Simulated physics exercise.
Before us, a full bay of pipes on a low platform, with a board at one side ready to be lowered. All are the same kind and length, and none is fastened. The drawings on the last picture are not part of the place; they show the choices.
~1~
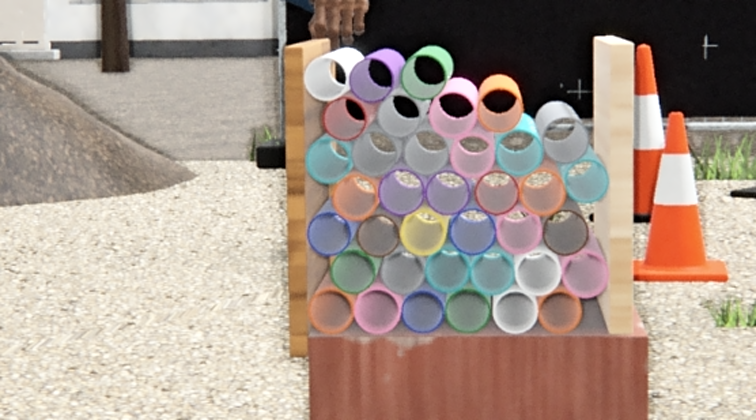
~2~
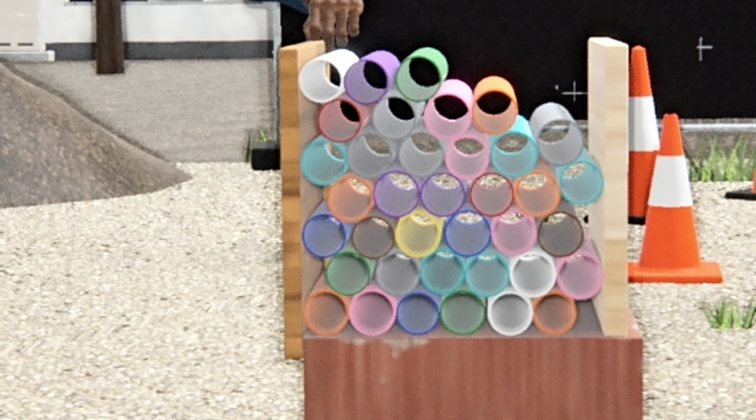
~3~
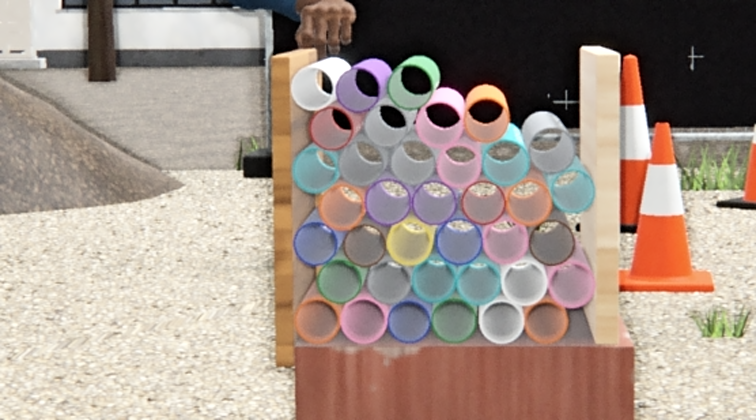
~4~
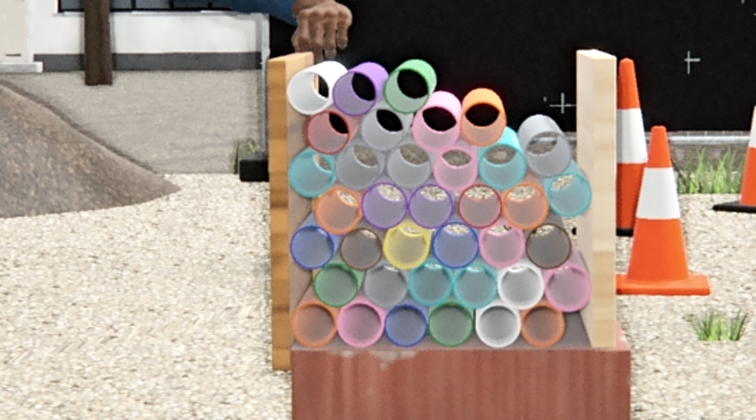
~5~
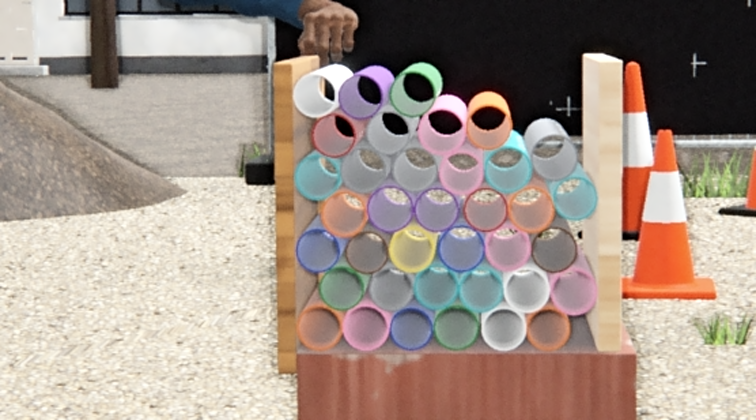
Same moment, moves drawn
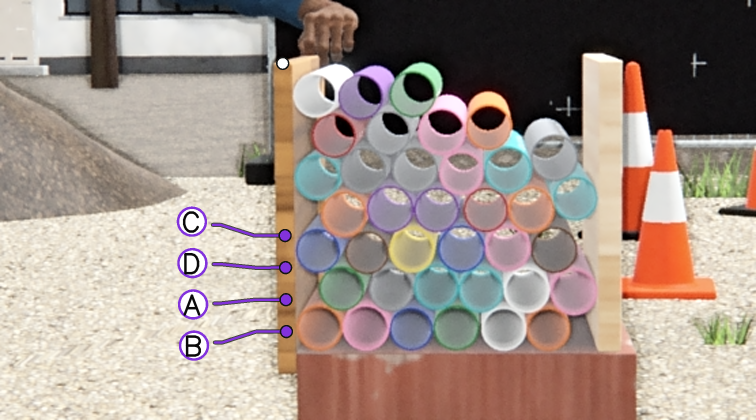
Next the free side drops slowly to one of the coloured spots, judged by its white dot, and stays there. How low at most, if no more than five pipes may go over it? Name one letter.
At most to D.
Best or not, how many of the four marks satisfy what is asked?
Two of the four.
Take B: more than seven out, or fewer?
At B, more than seven.
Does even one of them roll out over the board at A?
Yes, at A.
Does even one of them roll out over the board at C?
Yes, at C.
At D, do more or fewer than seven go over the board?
At D, fewer than seven.
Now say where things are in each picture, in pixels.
A turquoise pipe (328, 161); a grey pipe (426, 152); a grey pipe (400, 116), in the first picture.
A grey pipe (394, 118); an orange pipe (494, 111), in the second picture.
Side board (300, 195); an orange pipe (318, 321), in the third picture.
An orange pipe (542, 325); a blue pipe (312, 247), in the fourth picture.
An orange pipe (344, 214); a turquoise pipe (317, 177); a grey pipe (415, 169), in the fifth picture.
On the marked copy, A at (286, 300); B at (286, 332); C at (285, 236); D at (286, 267); the white dot at (283, 63).
Taking D. A third of the way, top of the board (294, 150).
Two thirds of the way, top of the board (295, 247).
When it is over, top of the board (295, 266), four out over the board.
As for the rest, A more than five out over the board; B more than five out over the board; C four out over the board.
